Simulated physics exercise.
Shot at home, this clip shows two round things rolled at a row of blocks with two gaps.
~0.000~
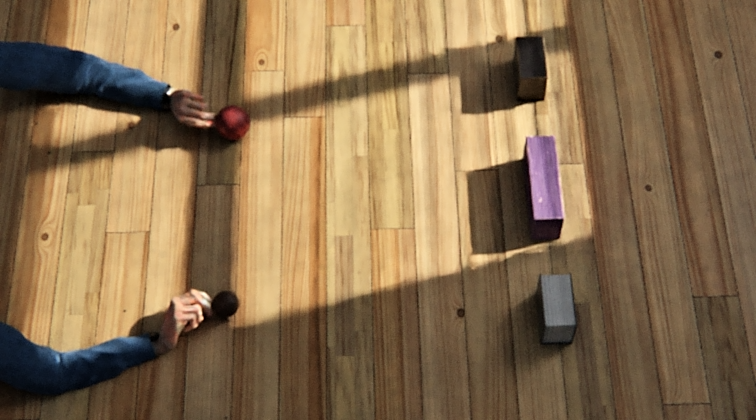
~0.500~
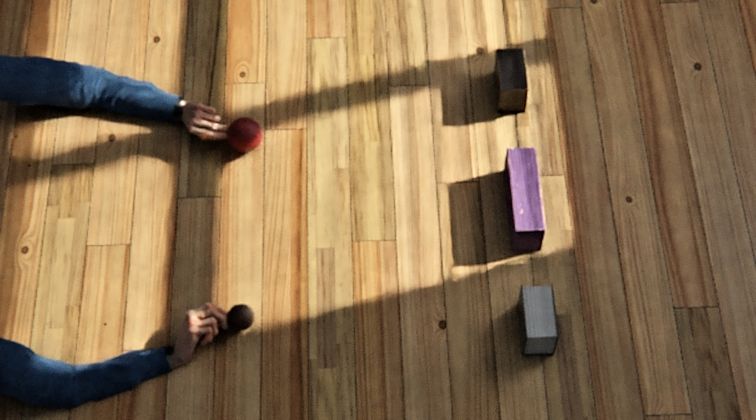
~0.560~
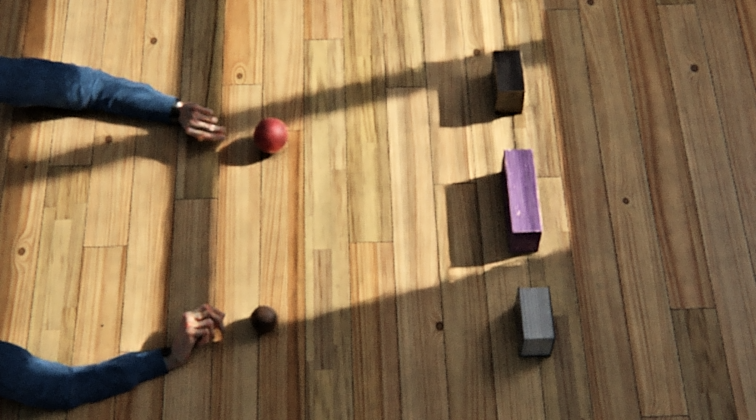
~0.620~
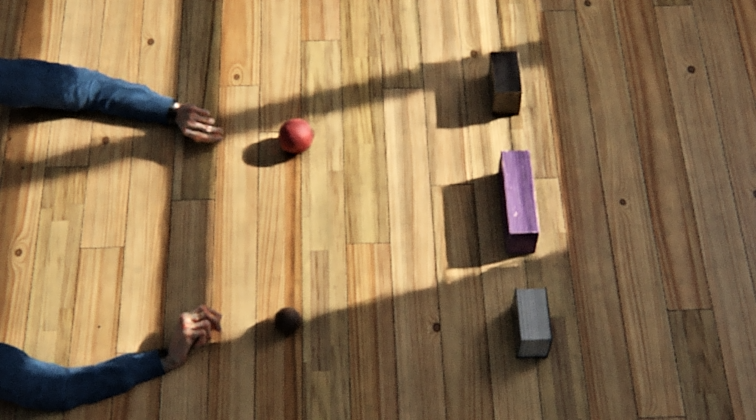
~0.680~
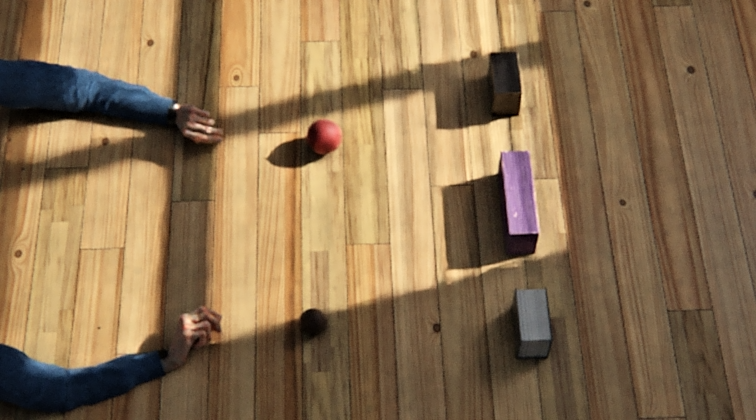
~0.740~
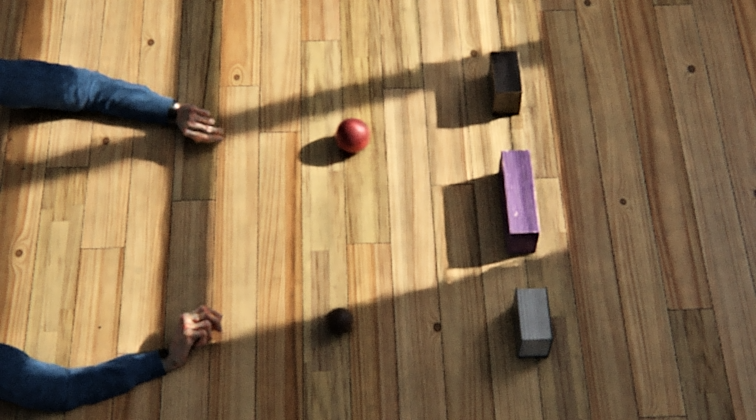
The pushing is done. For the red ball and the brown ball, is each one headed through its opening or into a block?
The red ball goes through, the brown ball runs into a block.
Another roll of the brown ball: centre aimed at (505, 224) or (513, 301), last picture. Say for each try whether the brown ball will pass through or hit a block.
Try 1, it fails to get through; try 2, it fails to get through.
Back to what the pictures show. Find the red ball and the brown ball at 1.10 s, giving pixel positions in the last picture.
(519, 132) and (491, 322).
After 1.10 s, red ball heading on near (519, 132); brown ball heading on near (492, 322).
After 1.68 s, red ball heading on; brown ball coming back near (473, 330).
By the end (2.3 s), the red ball rolls through; the brown ball bounces off, near (455, 335).
